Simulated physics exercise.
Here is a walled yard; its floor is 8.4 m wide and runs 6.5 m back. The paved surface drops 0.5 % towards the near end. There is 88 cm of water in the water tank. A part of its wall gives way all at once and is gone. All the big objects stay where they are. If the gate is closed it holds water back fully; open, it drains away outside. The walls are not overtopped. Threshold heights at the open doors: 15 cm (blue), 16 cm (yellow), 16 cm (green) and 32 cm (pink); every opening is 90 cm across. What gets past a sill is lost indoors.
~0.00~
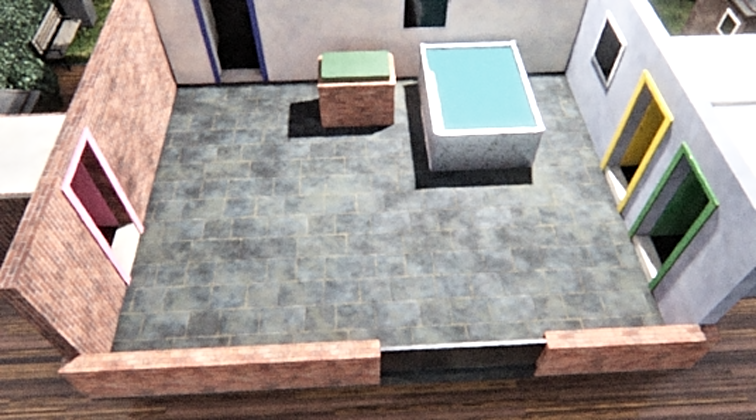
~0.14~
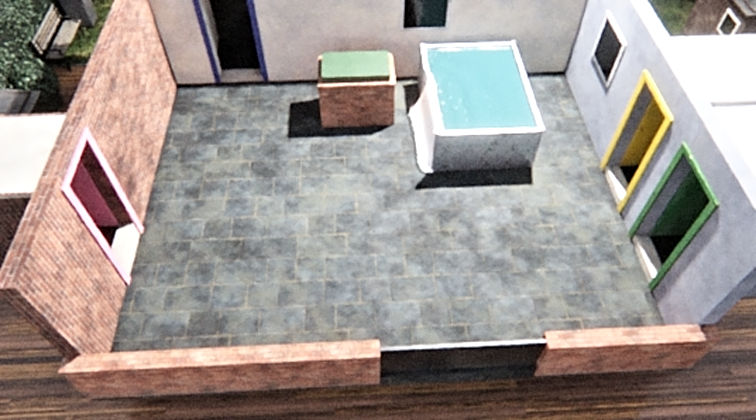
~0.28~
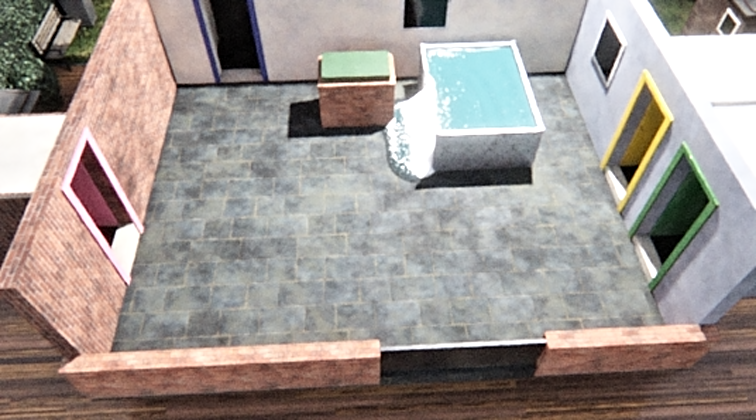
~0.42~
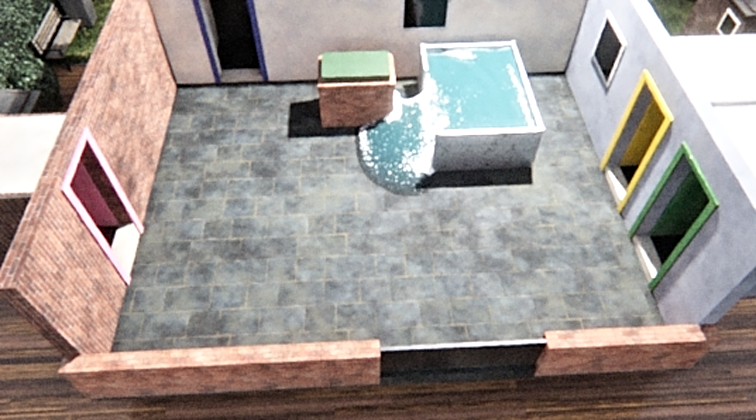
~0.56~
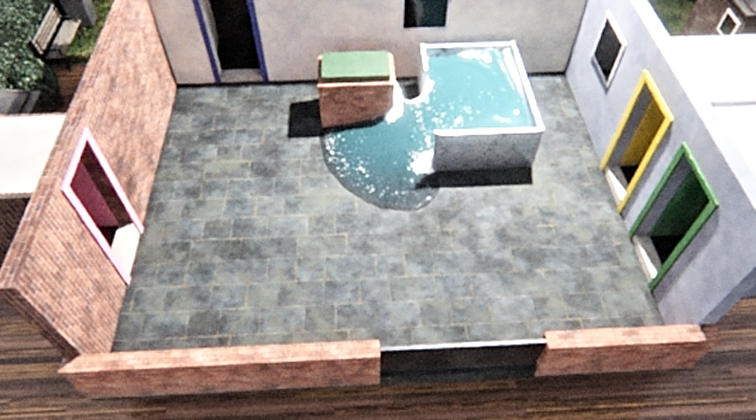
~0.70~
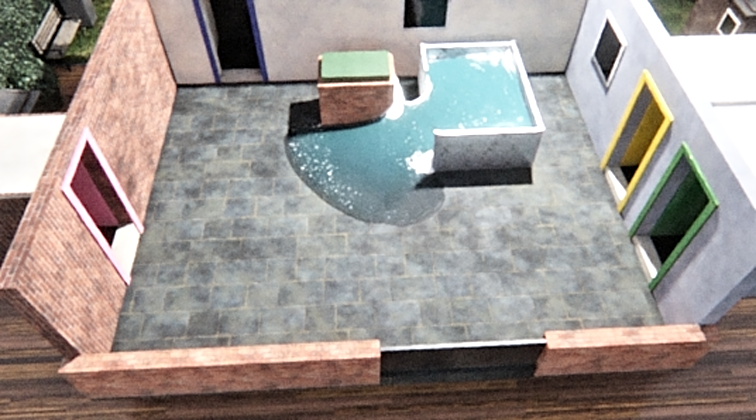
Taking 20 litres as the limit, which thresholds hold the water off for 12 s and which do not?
Door by door: At the blue door it keeps below the limit; at the yellow door it does not reach the limit; at the green door it keeps below the limit; at the pink door it keeps below the limit.
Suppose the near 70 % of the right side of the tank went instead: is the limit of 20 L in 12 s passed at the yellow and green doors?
Then: Yellow over, green below.
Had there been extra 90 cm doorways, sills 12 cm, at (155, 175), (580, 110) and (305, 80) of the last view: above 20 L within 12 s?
In that order: Above, under, not over.
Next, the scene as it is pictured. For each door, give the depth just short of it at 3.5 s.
In cm: Blue 11, yellow 0, green 0, pink 19.
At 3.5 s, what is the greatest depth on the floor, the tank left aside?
About 40 cm.
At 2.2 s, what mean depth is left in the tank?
About 33 cm.
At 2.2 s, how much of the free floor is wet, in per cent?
About 55 per cent.
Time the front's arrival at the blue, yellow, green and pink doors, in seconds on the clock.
Arrival: Blue 1.8 s, yellow 3.8 s, green 6.0 s, pink 1.8 s.
After 1.4 s water covers 35 % of the floor and is deepest (50 cm) near (400, 123); blue door not reached, yellow door not reached, green door not reached, pink door not reached.
After 2.2 s water covers 55 % of the floor and is deepest (36 cm) near (156, 171); blue door 1 cm at the sill, 0 L in, yellow door not reached, green door not reached, pink door 31 cm at the sill, 0 L in.
After 3.5 s water covers 65 % of the floor and is deepest (40 cm) near (105, 375); blue door 11 cm at the sill, 0 L in, yellow door not reached, green door not reached, pink door 19 cm at the sill, 0 L in.
After 7.0 s water covers 90 % of the floor and is deepest (18 cm) near (309, 195); blue door 7 cm at the sill, 4 L in, yellow door 2 cm at the sill, 0 L in, green door 2 cm at the sill, 0 L in, pink door 11 cm at the sill, 1 L in.
After 12.0 s water covers 100 % of the floor and is deepest (15 cm) near (594, 351); blue door 5 cm at the sill, 4 L in, yellow door 10 cm at the sill, 0 L in, green door 13 cm at the sill, 1 L in, pink door 9 cm at the sill, 1 L in.
